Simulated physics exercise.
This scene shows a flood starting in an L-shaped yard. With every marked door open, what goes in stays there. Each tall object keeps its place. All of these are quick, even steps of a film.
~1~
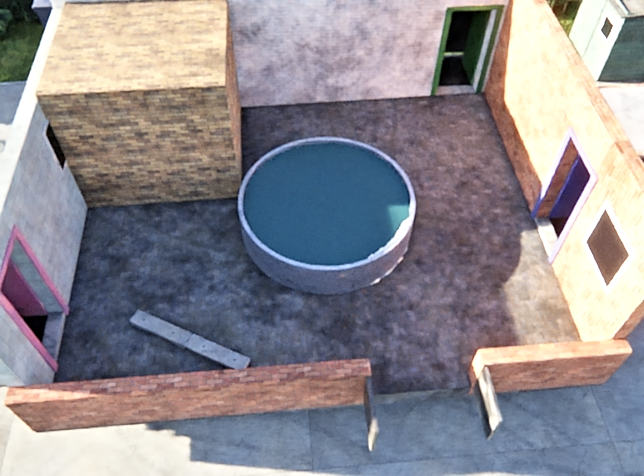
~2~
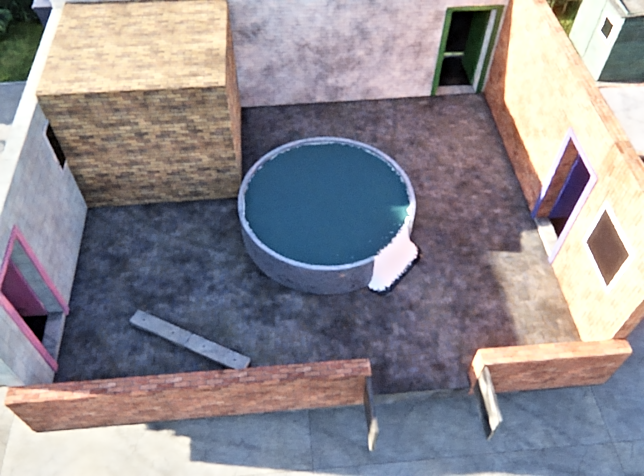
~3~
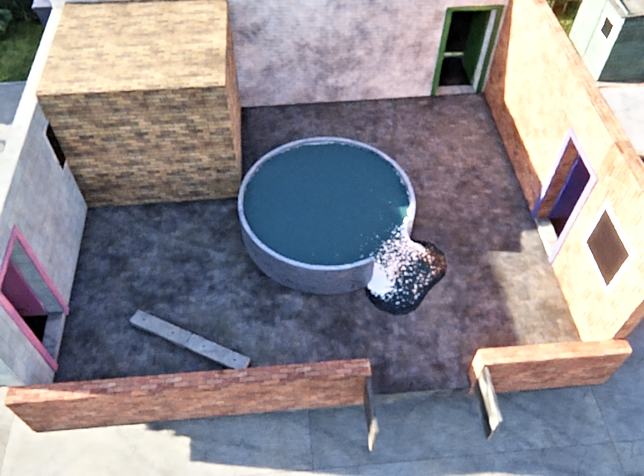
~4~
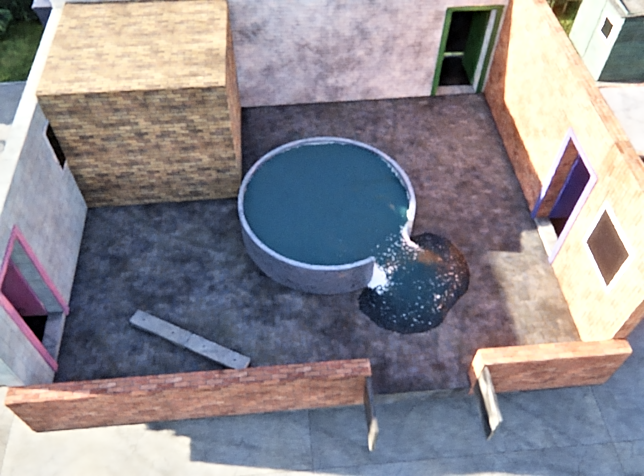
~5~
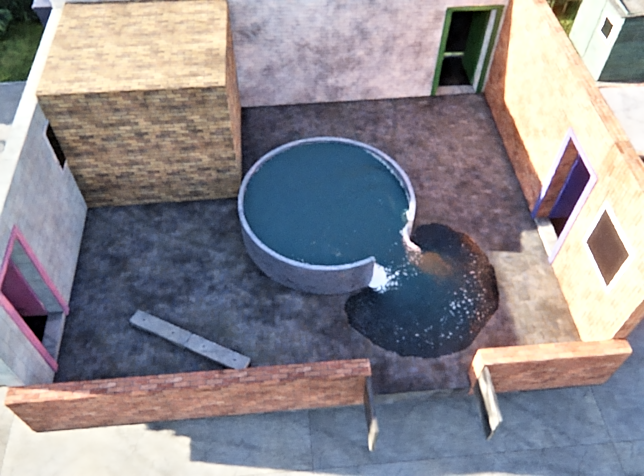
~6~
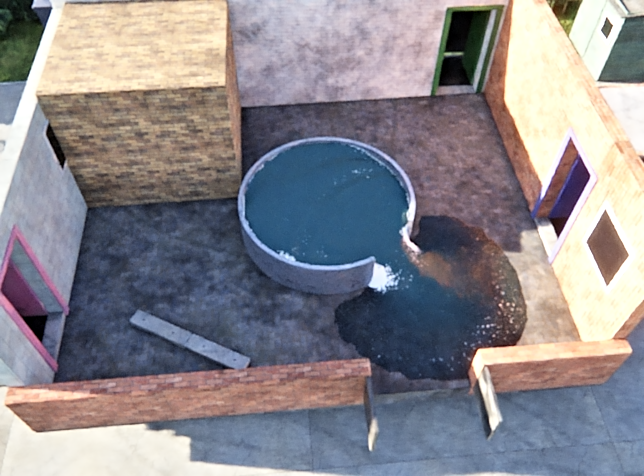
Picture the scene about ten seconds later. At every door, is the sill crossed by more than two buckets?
The blue door: Yes; the green door: Yes; the pink door: No.
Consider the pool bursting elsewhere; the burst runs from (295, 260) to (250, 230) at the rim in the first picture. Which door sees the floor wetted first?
Lab note - earliest arrival at the pink-painted one.
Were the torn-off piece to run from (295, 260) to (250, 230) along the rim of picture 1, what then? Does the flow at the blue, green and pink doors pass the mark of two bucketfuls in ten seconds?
In order, blue door remains short of it, green door remains short of it, pink door overshoots the limit.
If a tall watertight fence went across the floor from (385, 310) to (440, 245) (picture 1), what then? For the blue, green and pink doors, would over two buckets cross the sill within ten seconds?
The blue door falls short, the green door exceeds it, the pink door falls short.
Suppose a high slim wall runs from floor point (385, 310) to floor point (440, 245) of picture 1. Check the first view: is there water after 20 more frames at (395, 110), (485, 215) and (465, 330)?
Taking them in order, I'd say soaked, soaked and parched.
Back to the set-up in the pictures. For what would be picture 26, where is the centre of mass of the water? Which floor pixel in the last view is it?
My reading is close to (385, 249).
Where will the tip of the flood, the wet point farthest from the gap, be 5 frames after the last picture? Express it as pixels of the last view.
Roughly (591, 361).
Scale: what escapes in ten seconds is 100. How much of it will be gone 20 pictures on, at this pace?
That comes to 30 per cent, as I work it out.
A moment on, water covers 20 % of the floor; the blue door wet at the sill, nothing in, the green door not reached, the pink door not reached.
Next, water covers 20 % of the floor; the blue door under two buckets in, the green door not reached, the pink door not reached.
Then, water covers 25 % of the floor; the blue door over two buckets in, the green door not reached, the pink door not reached.
Later, water covers 50 % of the floor; the blue door far over two buckets in, the green door over two buckets in, the pink door not reached.
In the end, water covers 65 % of the floor; the blue door far over two buckets in, the green door far over two buckets in, the pink door not reached.
